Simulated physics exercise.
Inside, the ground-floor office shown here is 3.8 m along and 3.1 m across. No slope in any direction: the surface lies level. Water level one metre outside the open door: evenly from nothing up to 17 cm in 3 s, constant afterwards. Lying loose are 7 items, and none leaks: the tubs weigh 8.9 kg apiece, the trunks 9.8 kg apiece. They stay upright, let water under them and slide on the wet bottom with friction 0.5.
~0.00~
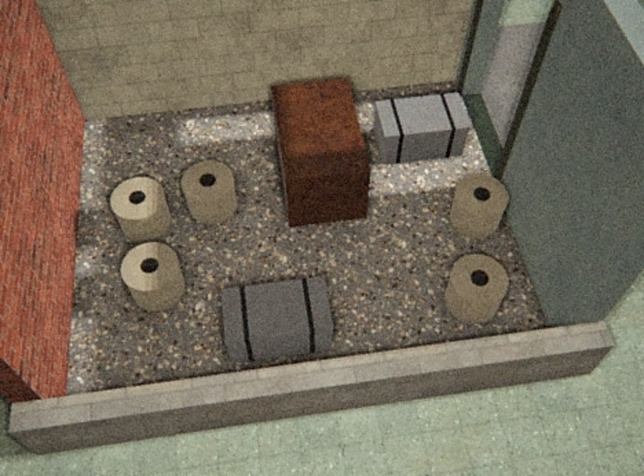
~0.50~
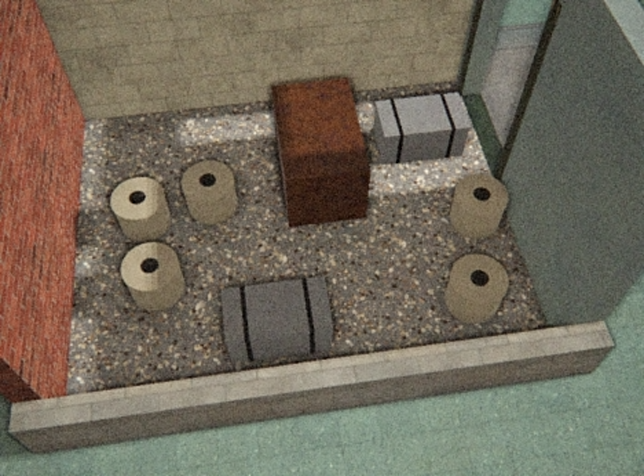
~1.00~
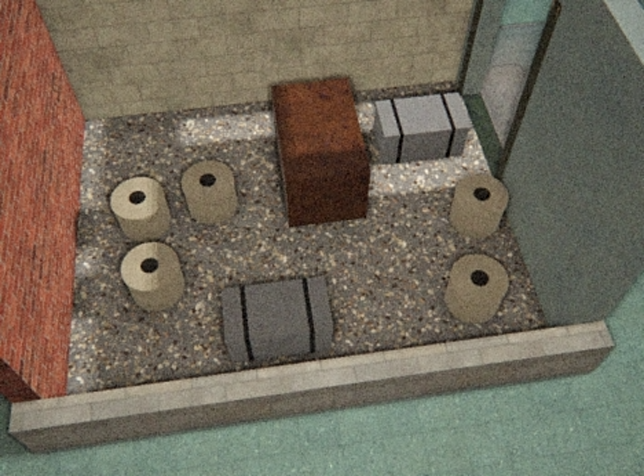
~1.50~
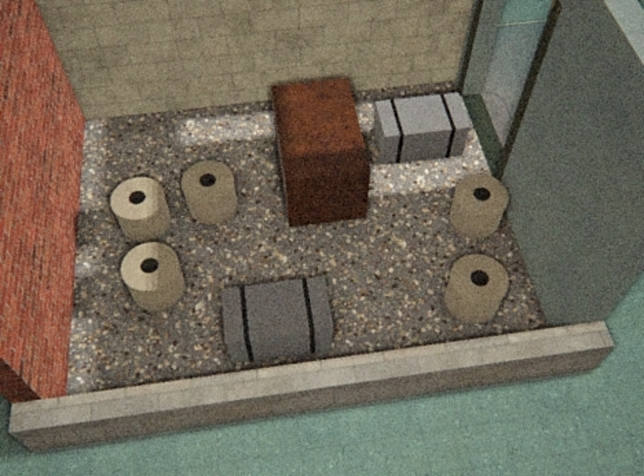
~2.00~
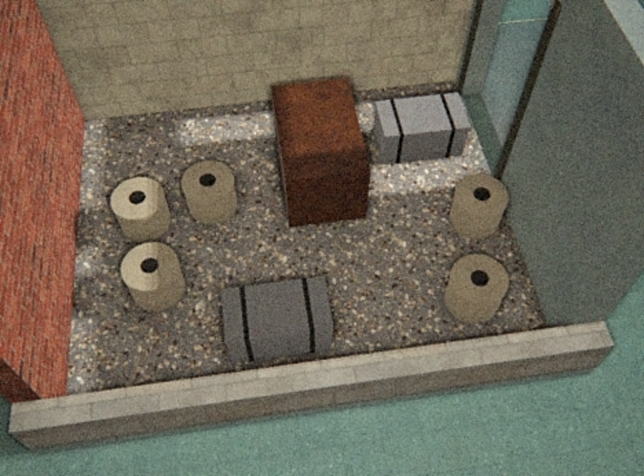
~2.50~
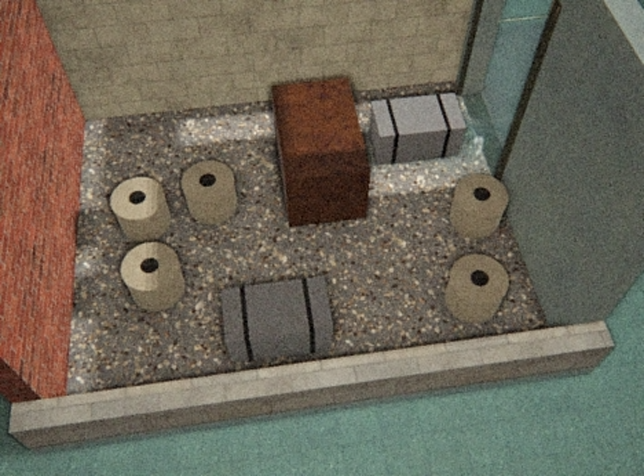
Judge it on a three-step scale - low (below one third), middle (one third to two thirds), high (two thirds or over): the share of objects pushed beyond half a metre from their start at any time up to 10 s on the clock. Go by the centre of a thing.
Low.
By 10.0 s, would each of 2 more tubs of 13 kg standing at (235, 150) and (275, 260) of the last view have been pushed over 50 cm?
So the first ends up within that distance while the second ends up within that distance.
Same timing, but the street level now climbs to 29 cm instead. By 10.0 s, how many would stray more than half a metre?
Count: 7.
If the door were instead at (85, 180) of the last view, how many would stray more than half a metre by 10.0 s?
Then 4 of them would.
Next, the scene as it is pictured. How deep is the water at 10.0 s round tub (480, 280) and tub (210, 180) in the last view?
8 and 5 cm.
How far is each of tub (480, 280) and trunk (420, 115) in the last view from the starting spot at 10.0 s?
They've ended up 40 cm and 60 cm away, in that order.
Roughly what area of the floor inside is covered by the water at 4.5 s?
About 4.5 m2.
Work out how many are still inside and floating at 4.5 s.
At that point I count 1.
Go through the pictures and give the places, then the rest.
A trunk at (422, 114), on the bottom; a tub at (480, 279) rests on the ground; water covers 0.0 m2; 0 of 7 have shifted, in the first frame.
A trunk at (422, 114) rests on the ground; a tub at (480, 279) rests on the ground; water covers 0.0 m2; 0 of 7 have shifted, in the second frame.
A trunk at (422, 114), on the bottom; a tub at (480, 279), on the bottom; water covers 0.0 m2; 0 of 7 have shifted, in the third frame.
A trunk at (422, 114), on the bottom; a tub at (480, 279) rests on the ground; water covers 0.0 m2; 0 of 7 have shifted, in the fourth frame.
A trunk at (422, 114), on the bottom; a tub at (480, 279), on the bottom; 0.0 m2 under water; 0 of 7 have shifted, in the fifth frame.
A trunk at (418, 114), on the bottom, 4 cm from its start; a tub at (480, 279), on the bottom; water covers 0.4 m2; 0 of 7 have shifted, in the sixth frame.
After 3.5 s 0 of 7 are over 50 cm from their spots; 0 afloat.
After 4.5 s 0 of 7 are over 50 cm from their spots; 1 afloat.
After 7.0 s 1 of 7 are over 50 cm from their spots; 1 afloat.
After 10.0 s 2 of 7 are over 50 cm from their spots, and 2 have been at some point; 6 afloat.
